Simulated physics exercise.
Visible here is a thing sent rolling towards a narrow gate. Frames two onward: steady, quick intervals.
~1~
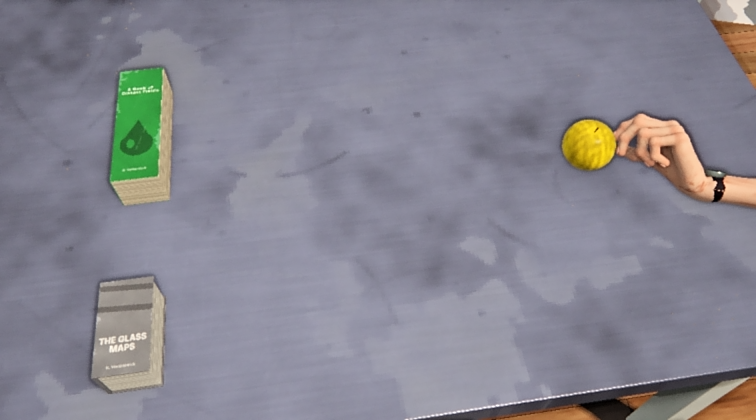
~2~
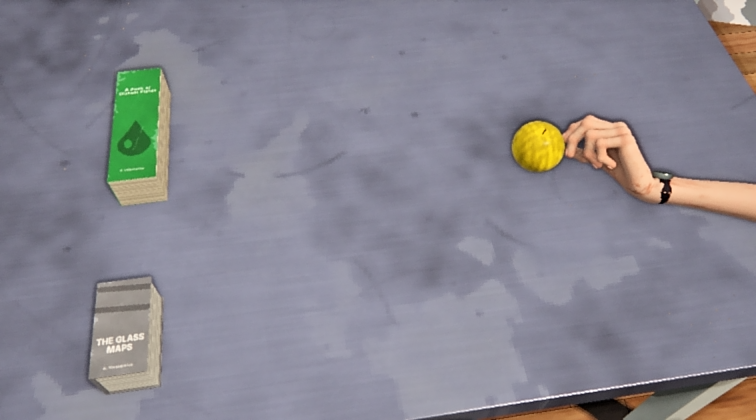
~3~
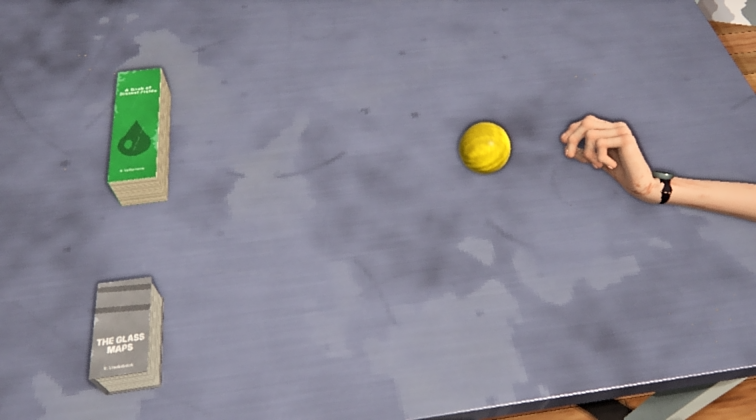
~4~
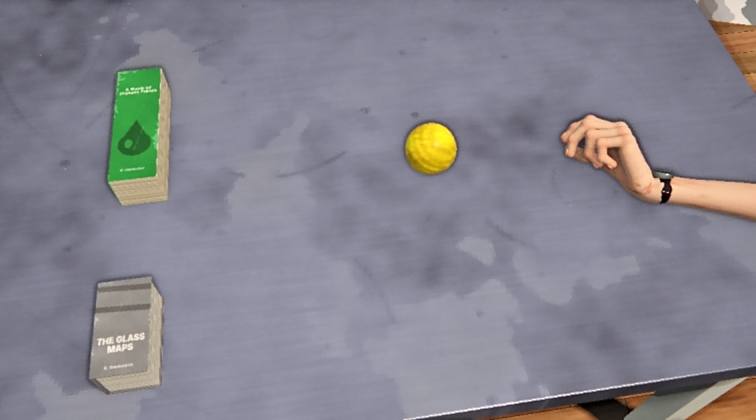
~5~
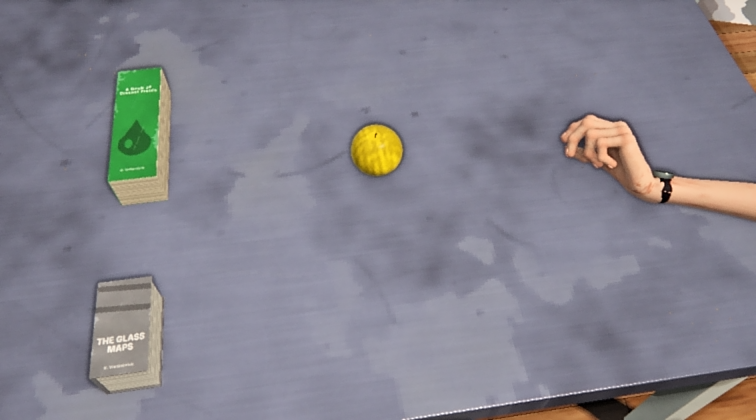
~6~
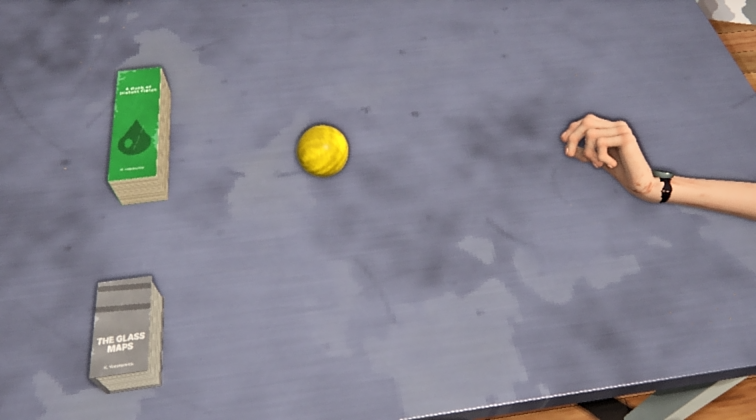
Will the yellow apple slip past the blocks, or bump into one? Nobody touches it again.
My bet is it is checked by the obstacles.
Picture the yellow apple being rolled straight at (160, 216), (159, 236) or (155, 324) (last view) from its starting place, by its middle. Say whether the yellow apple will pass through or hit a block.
Try after try, it makes it past, makes it past, knocks into a block.
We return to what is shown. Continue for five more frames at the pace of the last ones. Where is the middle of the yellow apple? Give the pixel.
Around (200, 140).
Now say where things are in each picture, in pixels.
The first picture shows yellow apple (589, 145) under the hand; green book (144, 134).
The second picture shows yellow apple (538, 147); grey book (129, 335).
The third picture shows yellow apple (484, 148); green book (142, 135).
The fourth picture shows yellow apple (431, 150); grey book (130, 335).
The fifth picture shows yellow apple (377, 150); green book (142, 134).
The sixth picture shows yellow apple (323, 151); grey book (130, 334).
Then, 0.22 s later than the last frame, yellow apple coming back near (189, 152).
Then, 0.72 s later than the last frame, yellow apple coming back near (218, 128).
Then, 1.14 s later than the last frame, yellow apple coming back near (236, 110).
When it is over, the yellow apple bounces off.
